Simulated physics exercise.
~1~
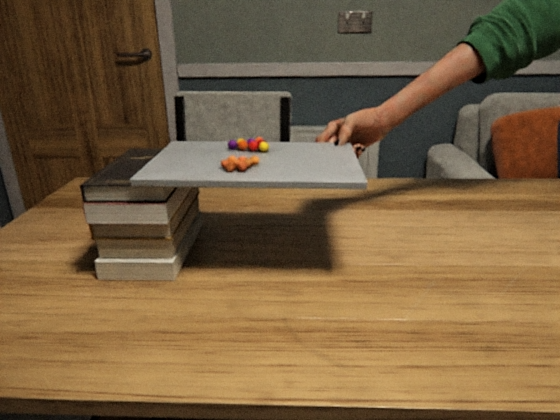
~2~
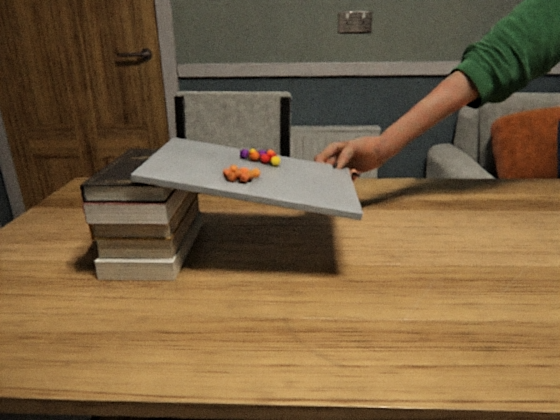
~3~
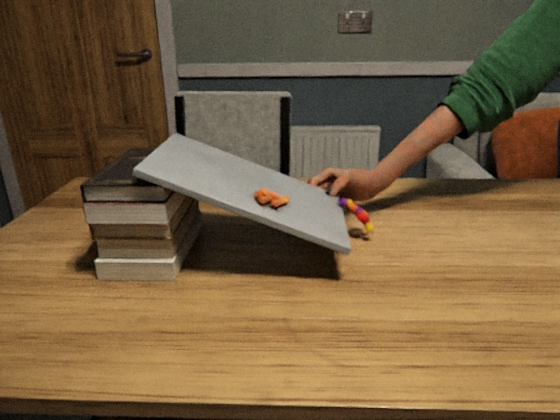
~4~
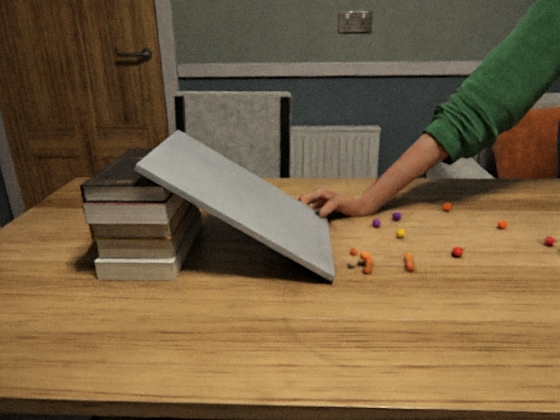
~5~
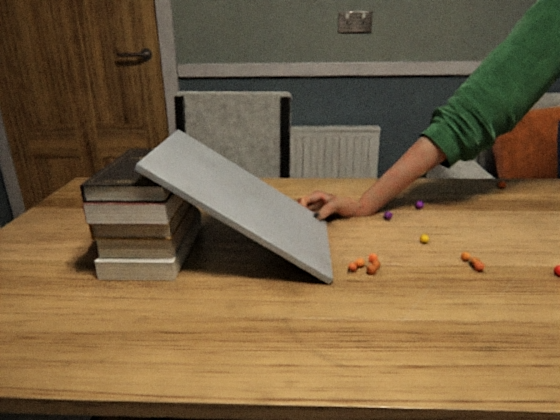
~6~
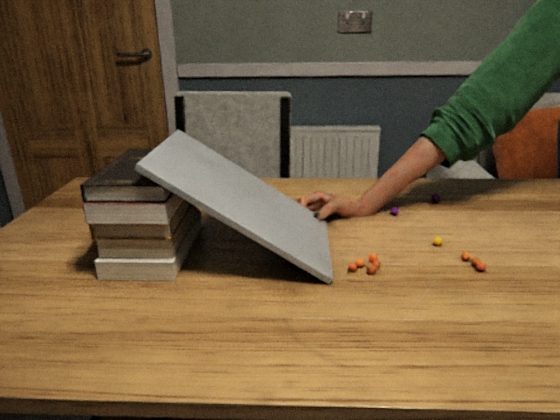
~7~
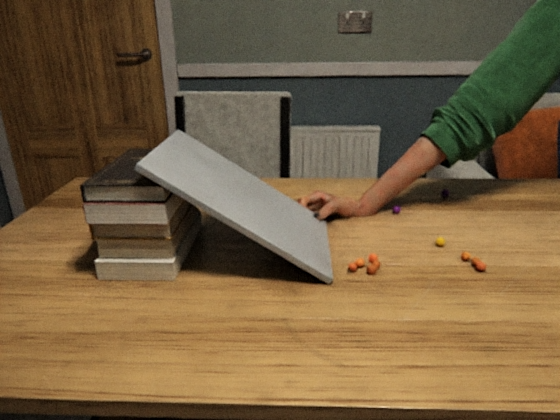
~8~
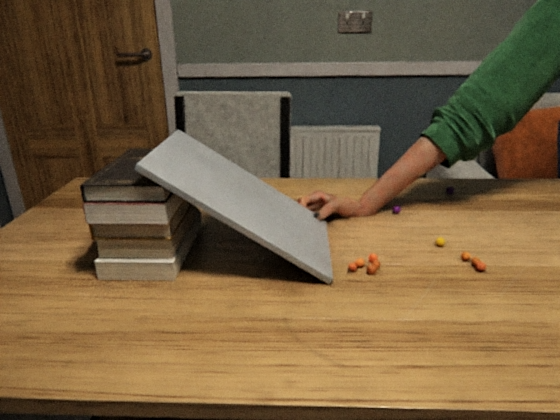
Multicoloured balls and orange pieces sliding off a grey board as a hand lowers it, the balls scattering farther across the table.
